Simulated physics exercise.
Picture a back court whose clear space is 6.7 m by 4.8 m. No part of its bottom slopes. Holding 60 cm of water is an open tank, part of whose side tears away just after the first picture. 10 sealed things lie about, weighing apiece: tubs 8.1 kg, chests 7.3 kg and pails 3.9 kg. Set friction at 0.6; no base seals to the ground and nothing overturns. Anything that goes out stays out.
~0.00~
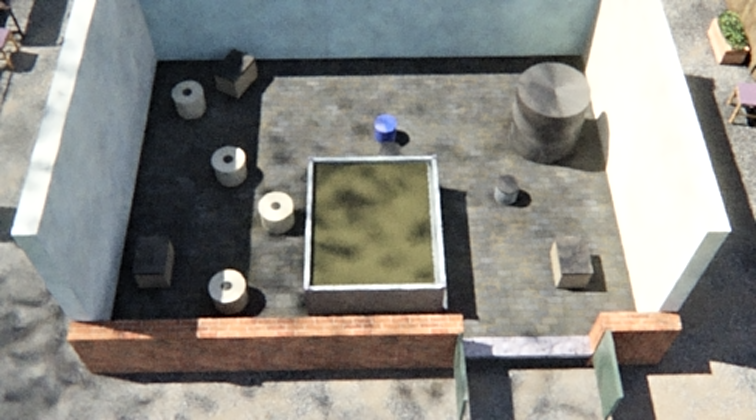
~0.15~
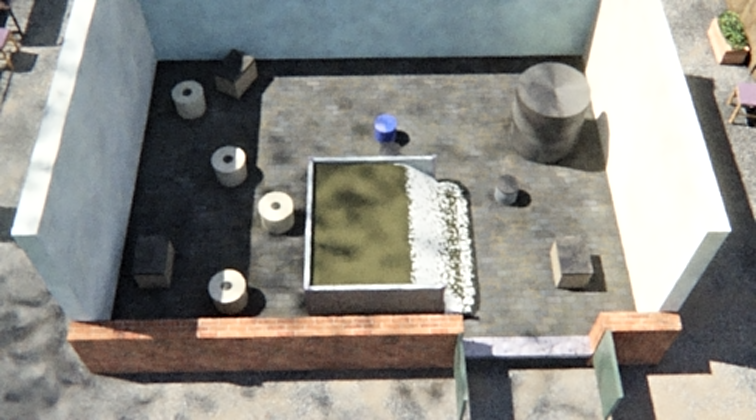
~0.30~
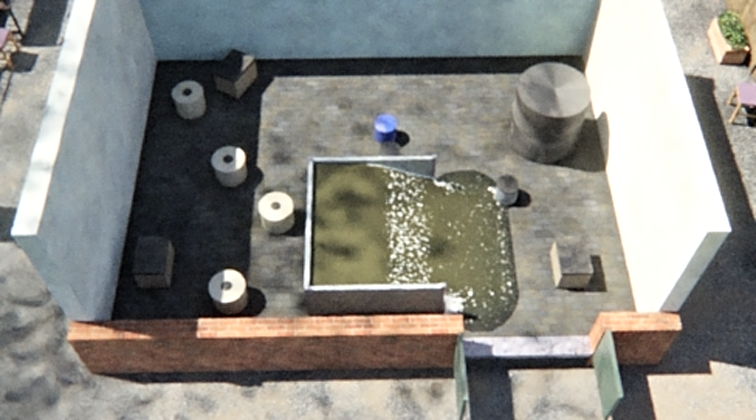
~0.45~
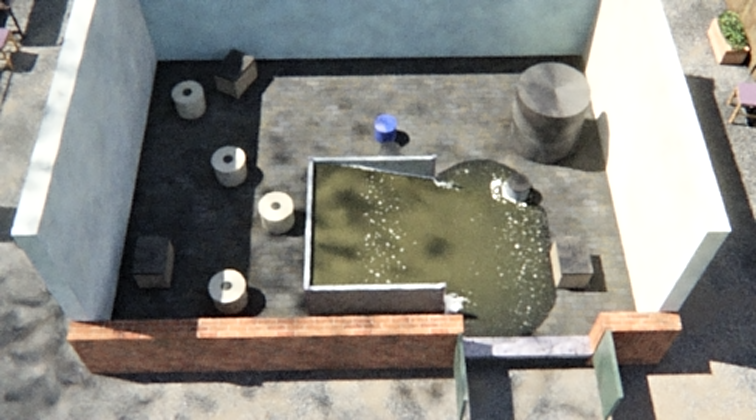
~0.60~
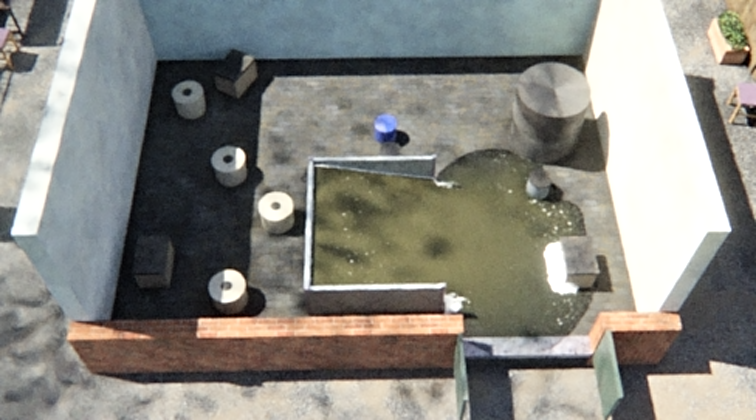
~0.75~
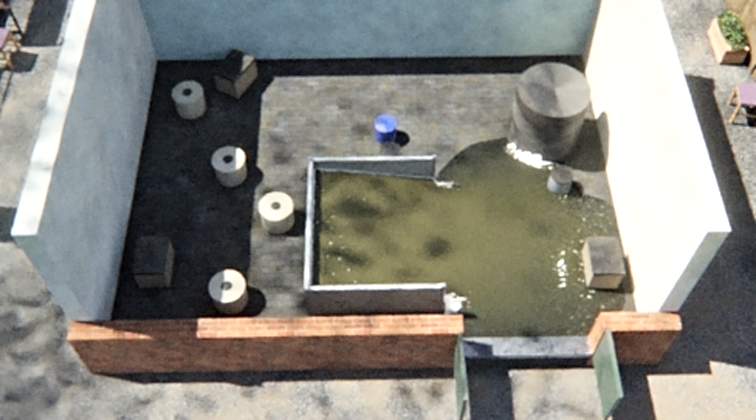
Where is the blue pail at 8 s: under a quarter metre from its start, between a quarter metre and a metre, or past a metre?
I'm guessing it covers a short distance.
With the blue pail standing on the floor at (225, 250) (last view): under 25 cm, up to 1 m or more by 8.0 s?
In the end it keeps its place.
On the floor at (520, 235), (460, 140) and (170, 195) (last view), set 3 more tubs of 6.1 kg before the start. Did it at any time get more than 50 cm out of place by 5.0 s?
First beyond, then beyond, then within.
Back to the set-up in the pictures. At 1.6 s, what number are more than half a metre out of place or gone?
By my tally, 2.
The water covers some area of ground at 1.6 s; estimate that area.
About 11.5 m2 is covered.
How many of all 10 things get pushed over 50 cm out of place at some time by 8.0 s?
The answer here is 5.
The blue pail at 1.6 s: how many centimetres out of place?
It has shifted about 0 cm.
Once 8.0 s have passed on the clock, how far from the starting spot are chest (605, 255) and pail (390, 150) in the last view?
Respectively, gone out and 10 cm.
After 1.6 s the blue pail is near (386, 123), 0.0 m from its start, aground; 0 of 10 are out; 2 afloat.
After 3.6 s the blue pail is near (386, 123), 0.0 m from its start, aground; 0 of 10 are out; 2 afloat.
After 5.6 s the blue pail is near (344, 117), 0.6 m from its start, aground; 0 of 10 are out; 2 afloat.
After 8.0 s the blue pail is near (344, 117), 0.6 m from its start, aground; 1 of 10 are out; 3 afloat.
